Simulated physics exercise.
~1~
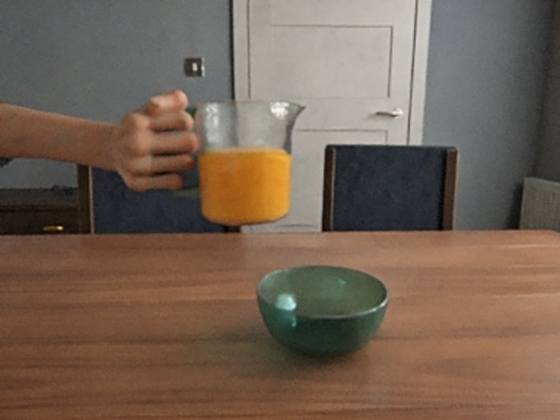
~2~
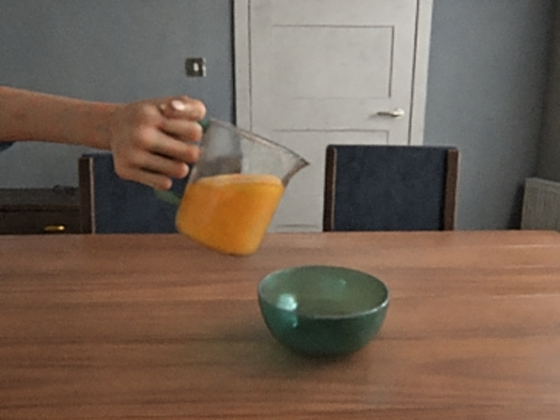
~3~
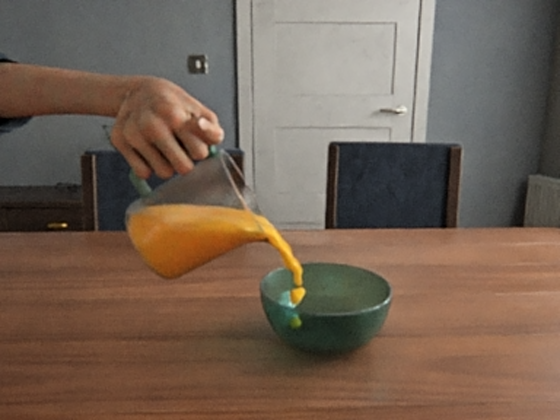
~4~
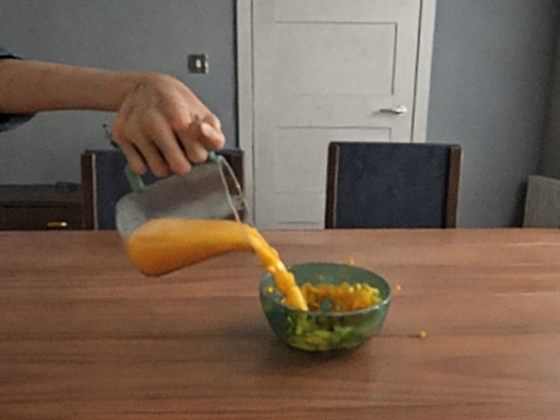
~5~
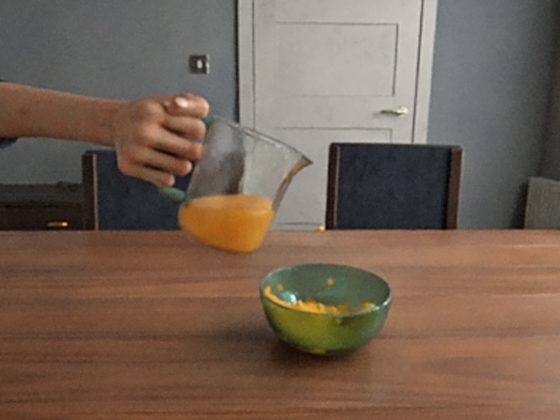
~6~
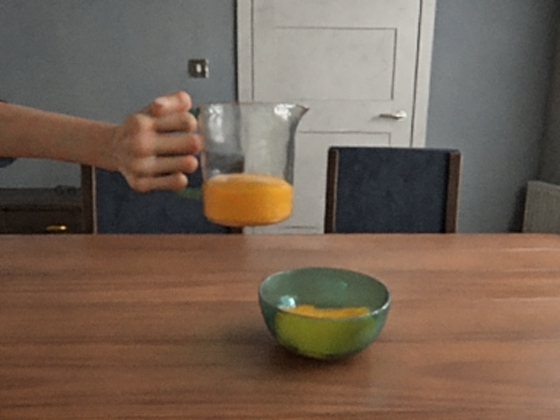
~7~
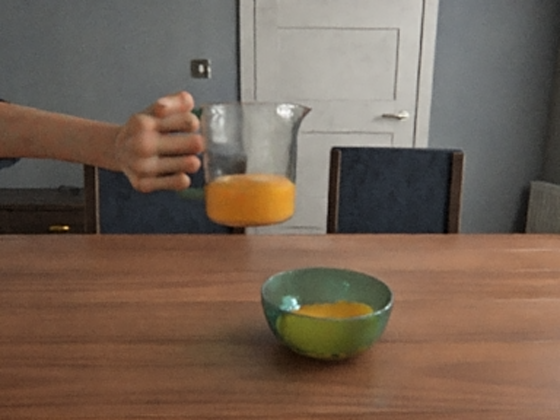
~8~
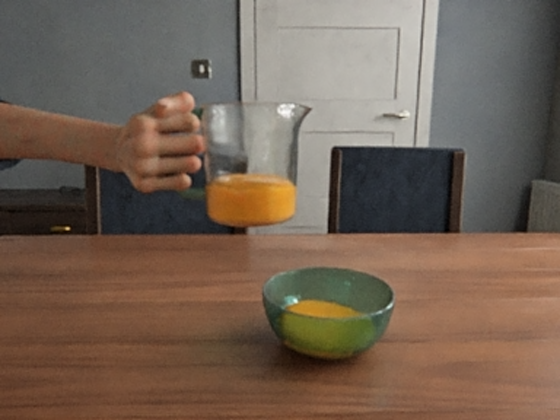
The clip shows a hand tilting a glass pitcher of orange juice over an empty green bowl on a wooden table, pouring with some splashing, then bringing the pitcher upright and holding it still, with juice left in both the pitcher and the bowl.
